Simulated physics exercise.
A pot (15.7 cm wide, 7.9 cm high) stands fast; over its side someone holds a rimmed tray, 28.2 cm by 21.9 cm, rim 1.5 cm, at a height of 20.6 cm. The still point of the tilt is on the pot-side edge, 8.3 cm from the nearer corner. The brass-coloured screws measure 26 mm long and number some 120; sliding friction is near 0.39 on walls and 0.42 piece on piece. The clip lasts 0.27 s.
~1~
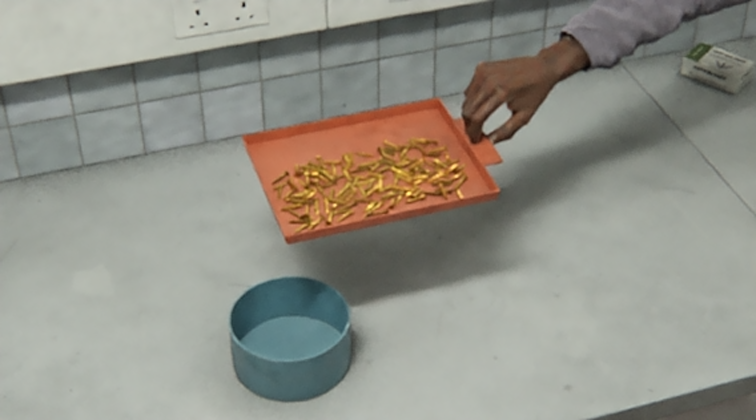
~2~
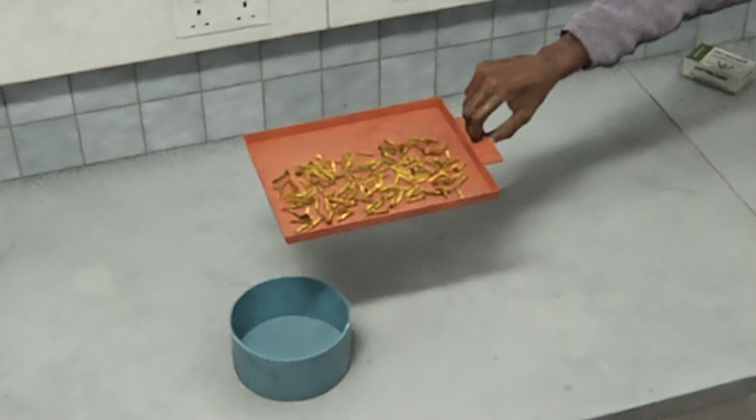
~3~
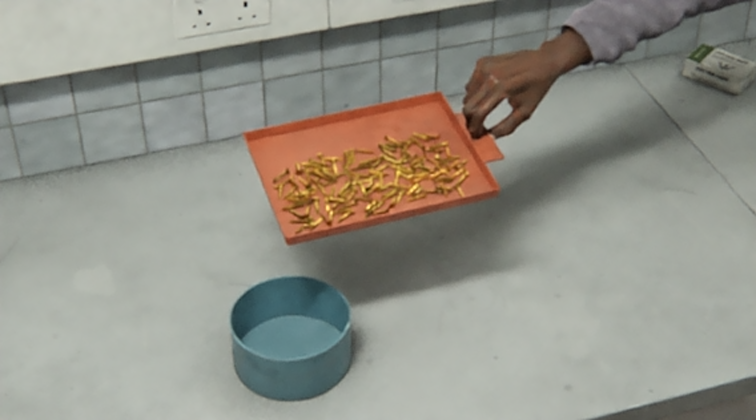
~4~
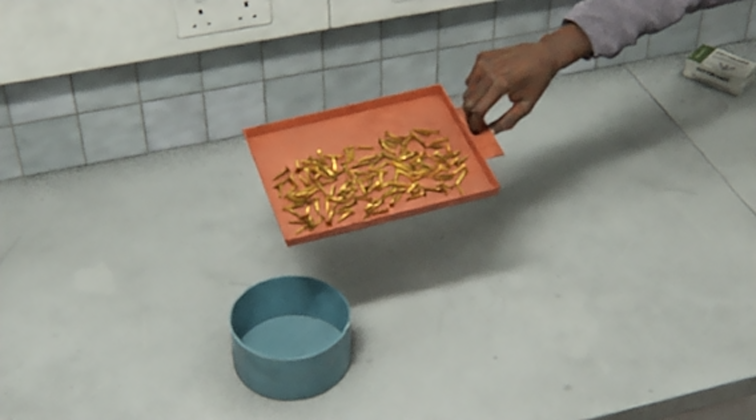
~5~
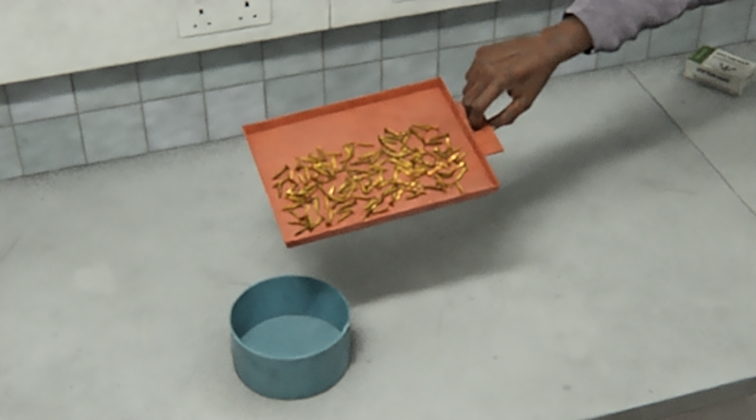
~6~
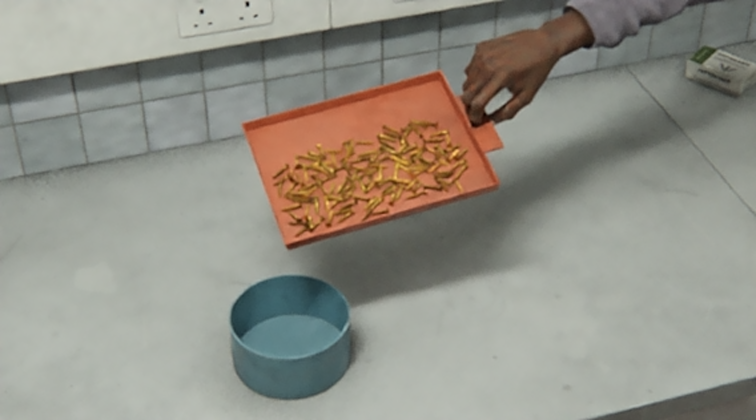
On a grey worktop, a hand slowly tilting an orange tray of brass-coloured screws beside a blue pot, its far side rising.
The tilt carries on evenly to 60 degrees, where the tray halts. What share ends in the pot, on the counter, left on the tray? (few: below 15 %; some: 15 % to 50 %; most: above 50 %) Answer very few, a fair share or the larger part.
Pot: A fair share, counter: Very few, tray: The larger part.
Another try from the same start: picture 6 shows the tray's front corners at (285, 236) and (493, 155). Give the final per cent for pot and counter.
Pot 25, counter 10.
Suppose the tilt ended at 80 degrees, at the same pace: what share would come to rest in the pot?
Then about 80 per cent.
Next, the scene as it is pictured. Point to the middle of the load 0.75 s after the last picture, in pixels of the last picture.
At about (355, 210).
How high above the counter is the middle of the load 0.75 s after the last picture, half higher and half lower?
Roughly 22 cm.
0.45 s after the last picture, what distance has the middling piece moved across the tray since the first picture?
About 4 cm.
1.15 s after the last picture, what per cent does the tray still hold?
Roughly 95 per cent.
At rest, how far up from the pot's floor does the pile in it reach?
Roughly 1.5 cm.
Then, 0.45 s after the last picture, tilt 34 degrees; the tray holds 100 %, the pot 0 %.
Then, 0.75 s after the last picture, tilt 50 degrees; the tray holds 100 %, the pot 0 %.
Then, 1.15 s after the last picture, tilt 60 degrees; the tray holds 95 %, the pot 5 %.
In the end, pot 25 %, counter 5 %, tray 75 %.
